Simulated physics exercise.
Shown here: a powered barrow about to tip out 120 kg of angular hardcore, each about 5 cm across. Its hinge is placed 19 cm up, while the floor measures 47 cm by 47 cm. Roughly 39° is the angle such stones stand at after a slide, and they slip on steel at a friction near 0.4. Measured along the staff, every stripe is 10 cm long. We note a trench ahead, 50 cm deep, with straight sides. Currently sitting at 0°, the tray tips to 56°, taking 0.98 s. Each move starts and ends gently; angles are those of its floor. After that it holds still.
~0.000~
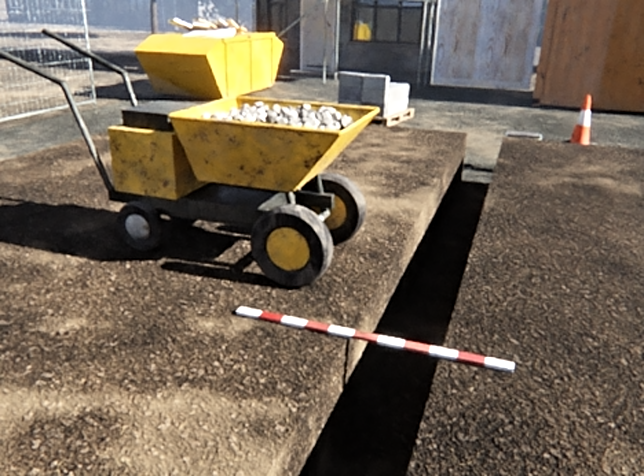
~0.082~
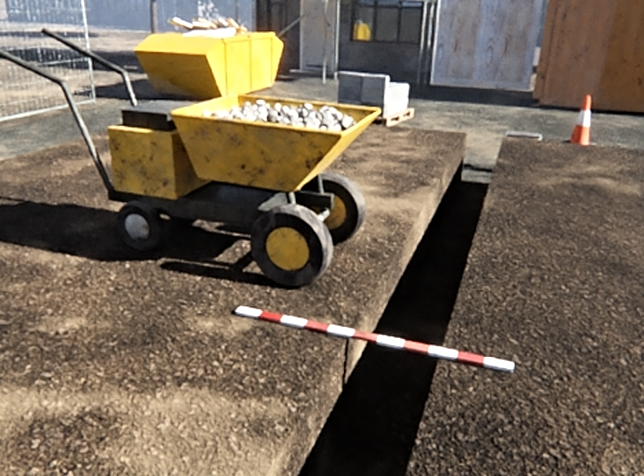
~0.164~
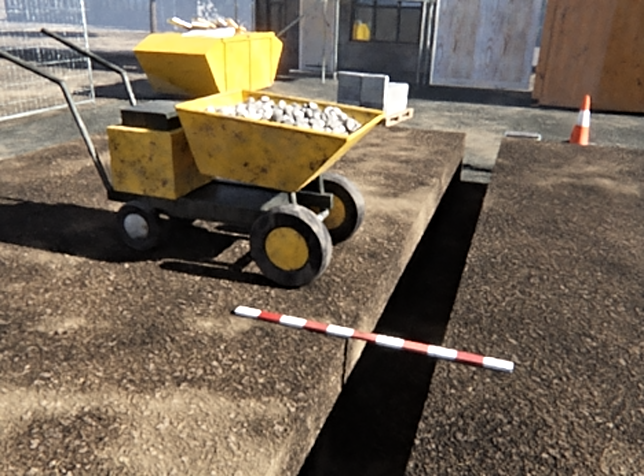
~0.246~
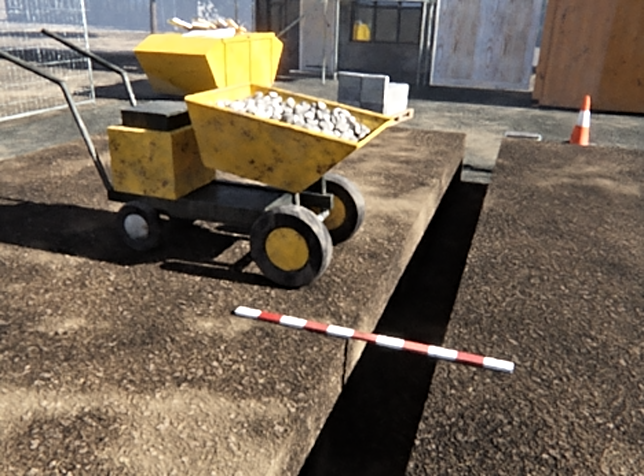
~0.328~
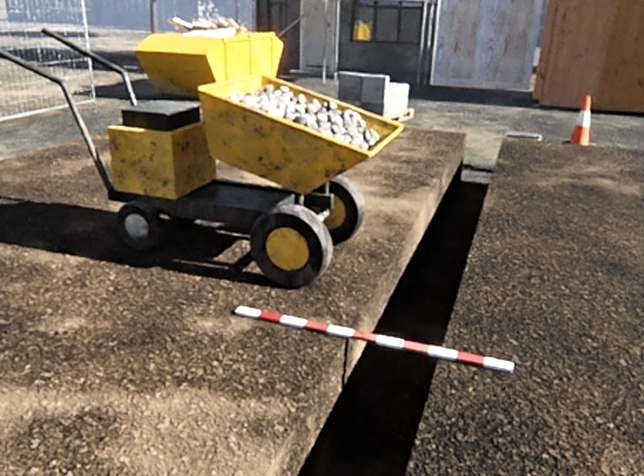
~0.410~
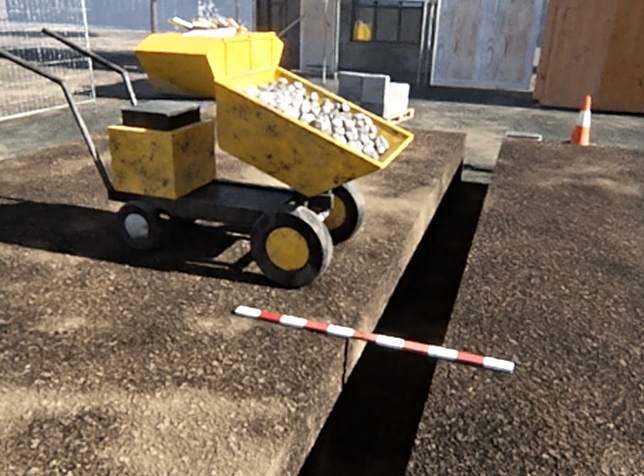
A yellow barrow's tray, loaded with grey stones, tilted forward to the right, slowly at first and then more steeply, while its wheels stayed still beside a dark, straight trench and a red-and-white striped staff.
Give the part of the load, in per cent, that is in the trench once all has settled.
Close to 18 in a hundred.
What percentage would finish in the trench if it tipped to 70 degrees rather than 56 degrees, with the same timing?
Then about 60 per cent.
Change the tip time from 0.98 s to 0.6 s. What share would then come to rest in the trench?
Near 15 per cent.
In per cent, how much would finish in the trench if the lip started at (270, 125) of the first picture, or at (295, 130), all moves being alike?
Roughly 25 in a hundred from the first, 30 in a hundred from the second.
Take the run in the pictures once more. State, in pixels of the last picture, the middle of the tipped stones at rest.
Look at roughly (442, 372).
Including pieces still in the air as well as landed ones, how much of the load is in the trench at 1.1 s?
Some 5 per cent.
After 0.7 s the floor is at 48°; 100 % in the tray; the foremost stones are at (407, 195).
After 1.1 s the floor is at 56°; 95 % in the tray, 4 % in the trench, 1 % past the trench; the foremost stones are at (466, 293).
After 1.4 s the floor is at 56°; 79 % in the tray, 11 % in the trench, 10 % past the trench; the foremost stones are at (522, 301).
After 3.4 s the floor is at 56°; 71 % in the tray, 18 % in the trench, 12 % past the trench; the foremost stones are at (557, 300).
